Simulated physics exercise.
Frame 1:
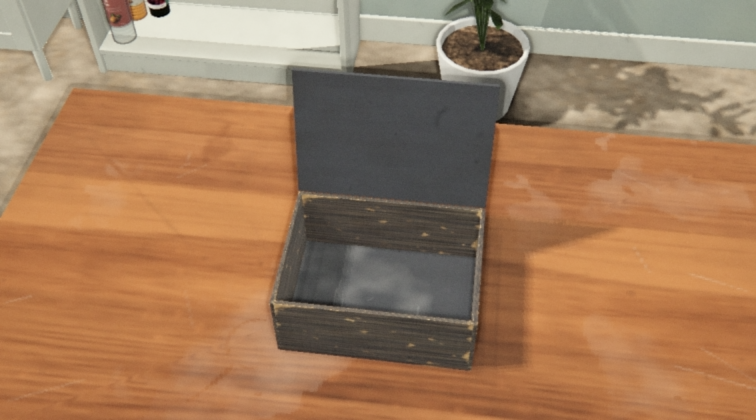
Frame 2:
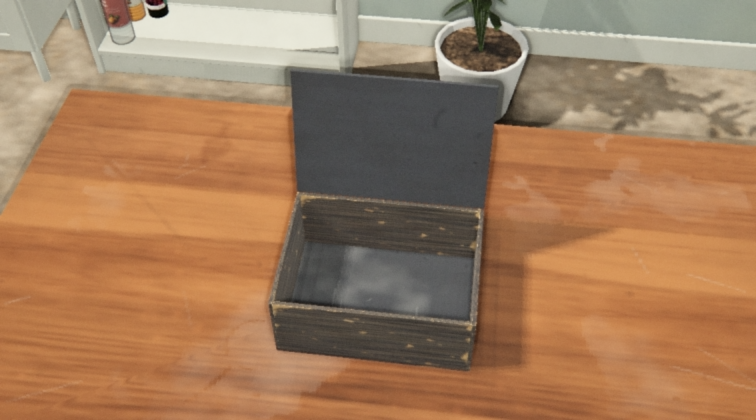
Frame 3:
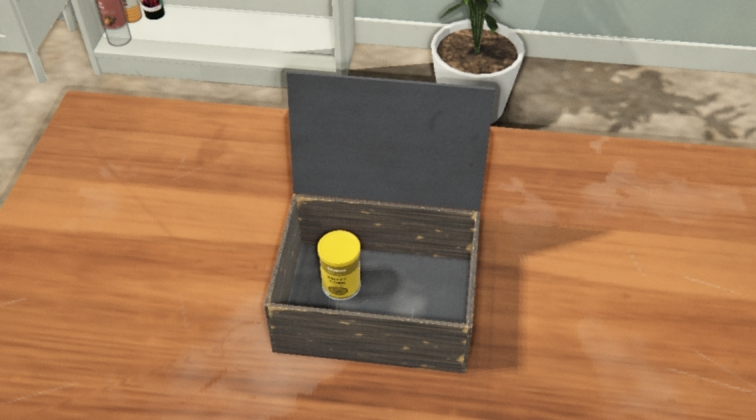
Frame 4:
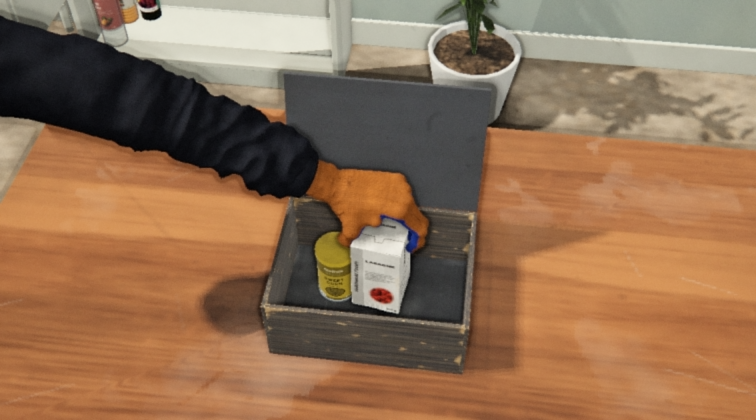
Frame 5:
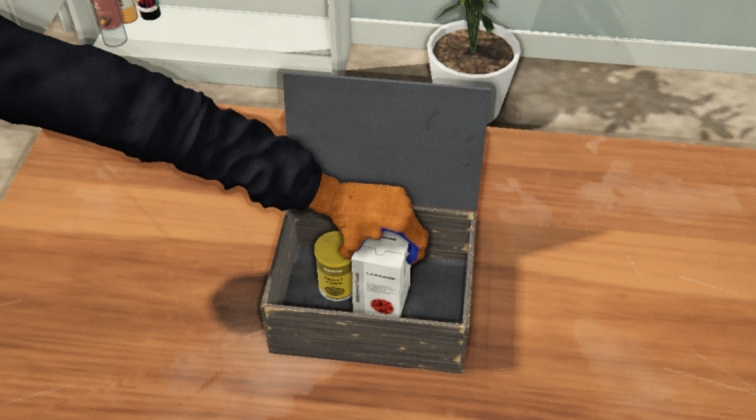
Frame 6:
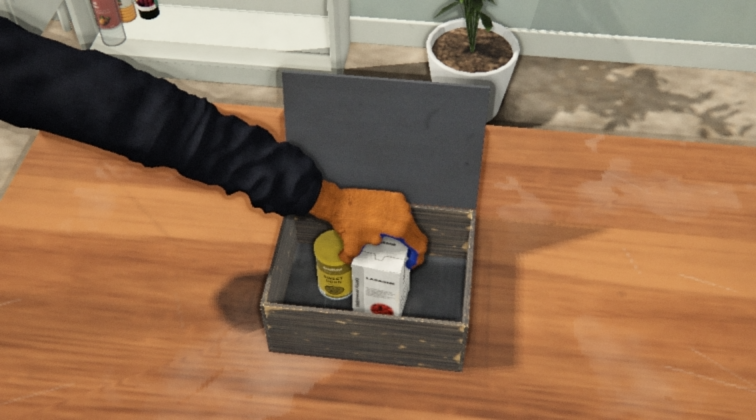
An arm in a black sleeve and orange glove reaches from the left over an open dark wooden box on a wooden table, seen from above, with a potted plant and pale shelf behind. The box is empty at first, then holds a yellow tin at left. The gloved hand then appears gripping a white carton with a blue top beside the tin and lowers it slightly, while the view drifts very little.
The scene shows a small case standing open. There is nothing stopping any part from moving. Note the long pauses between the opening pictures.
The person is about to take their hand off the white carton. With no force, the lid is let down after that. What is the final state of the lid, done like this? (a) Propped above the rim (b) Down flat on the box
Option a: Propped above the rim.
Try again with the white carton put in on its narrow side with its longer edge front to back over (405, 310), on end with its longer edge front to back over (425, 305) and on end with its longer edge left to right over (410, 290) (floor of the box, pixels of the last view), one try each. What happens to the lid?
The first time it goes down completely, the next time it is kept open, and the last time it is kept open.
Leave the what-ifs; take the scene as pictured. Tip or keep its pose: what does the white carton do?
At the finish the white carton holds its orientation.
Then, 1.30 s after the last picture, lid 87° above the rim.
Then, 1.70 s after the last picture, lid 53° above the rim.
Then, 1.90 s after the last picture, lid 19° above the rim.
At rest, lid 18° above the rim; both in place. Seen from the same camera at the end, white carton near (382, 278).
